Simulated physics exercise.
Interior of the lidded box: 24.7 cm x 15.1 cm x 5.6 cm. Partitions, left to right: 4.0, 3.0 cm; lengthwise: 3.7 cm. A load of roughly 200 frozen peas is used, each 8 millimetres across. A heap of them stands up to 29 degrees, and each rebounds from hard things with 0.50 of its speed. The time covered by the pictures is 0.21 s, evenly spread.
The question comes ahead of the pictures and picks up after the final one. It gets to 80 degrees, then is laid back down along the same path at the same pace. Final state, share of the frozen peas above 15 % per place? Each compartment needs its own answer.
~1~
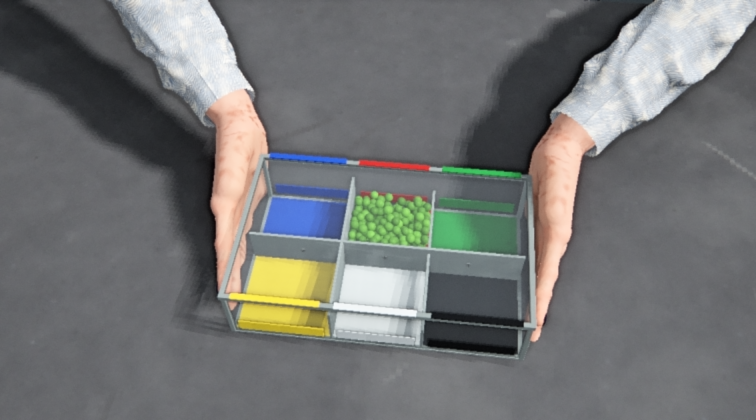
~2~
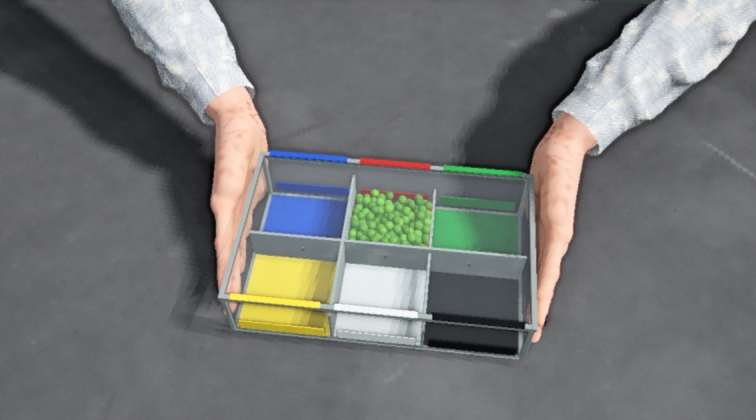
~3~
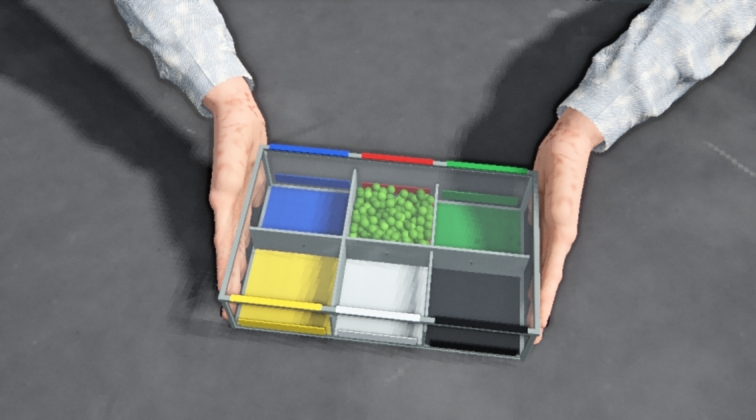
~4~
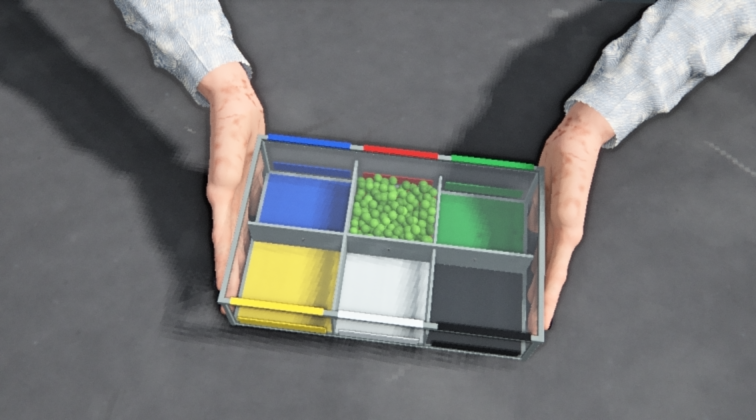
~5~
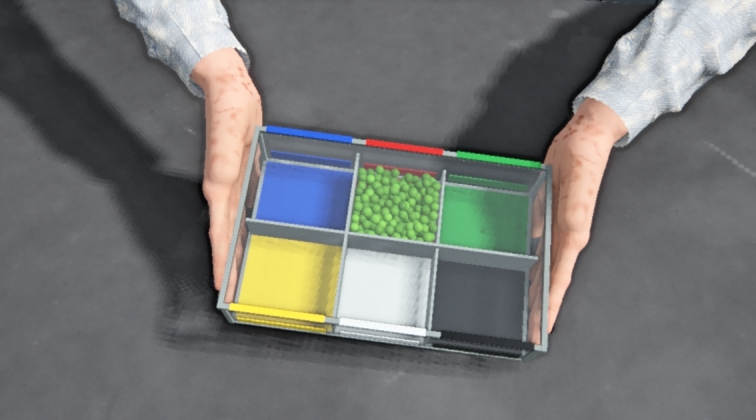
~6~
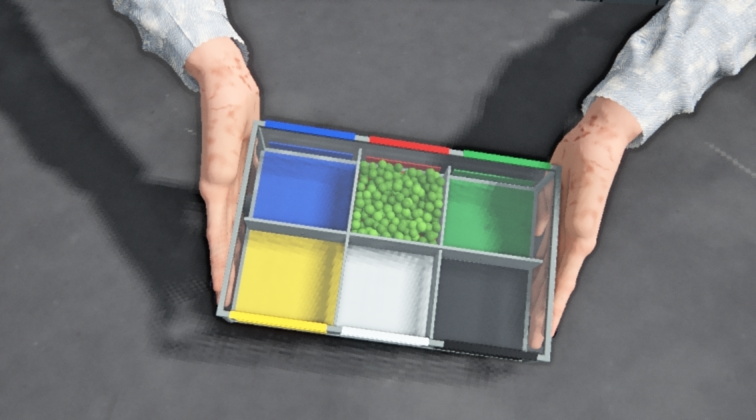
Red Y, blue N, green N, yellow N, white Y, black Y.
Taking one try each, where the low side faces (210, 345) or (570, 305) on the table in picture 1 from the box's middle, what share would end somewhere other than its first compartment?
Around 35 % for the first direction, around 65 % for the second.
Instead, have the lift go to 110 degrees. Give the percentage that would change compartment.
That works out to close to 90 percent.
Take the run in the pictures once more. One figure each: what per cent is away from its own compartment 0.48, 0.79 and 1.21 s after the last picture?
Roughly 30, 55, 55.
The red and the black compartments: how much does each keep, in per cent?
Red: 45; black: 35.
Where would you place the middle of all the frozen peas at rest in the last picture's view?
Estimated resting centre: Around (414, 309).
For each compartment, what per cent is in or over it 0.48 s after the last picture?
Shares - red: 70, blue: 0, green: 0, yellow: 0, white: 15, black: 10.
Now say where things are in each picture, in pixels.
The first picture shows box tilt 0 degrees, front corners at (224, 295) and (531, 325); red 100 %.
The second picture shows box tilt 1 degrees, front corners at (224, 295) and (532, 326).
The third picture shows box tilt 5 degrees, front corners at (224, 296) and (534, 330), lowest corner right front.
The fourth picture shows box tilt 11 degrees, front corners at (224, 299) and (538, 337), lowest corner right front.
The fifth picture shows box tilt 17 degrees, front corners at (223, 304) and (541, 346), lowest corner right front.
The sixth picture shows box tilt 24 degrees, front corners at (223, 311) and (544, 356), lowest corner right front; red 100 %.
Then, 0.48 s after the last picture, tilt 78 degrees; red 70 %, white 15 %, black 10 %.
Then, 0.79 s after the last picture, tilt 32 degrees; red 45 %, white 20 %, black 35 %.
Then, 1.21 s after the last picture, tilt 0 degrees; red 45 %, white 20 %, black 35 %.
In the end, red 45 %, blue 0 %, green 0 %, yellow 0 %, white 20 %, black 35 %.
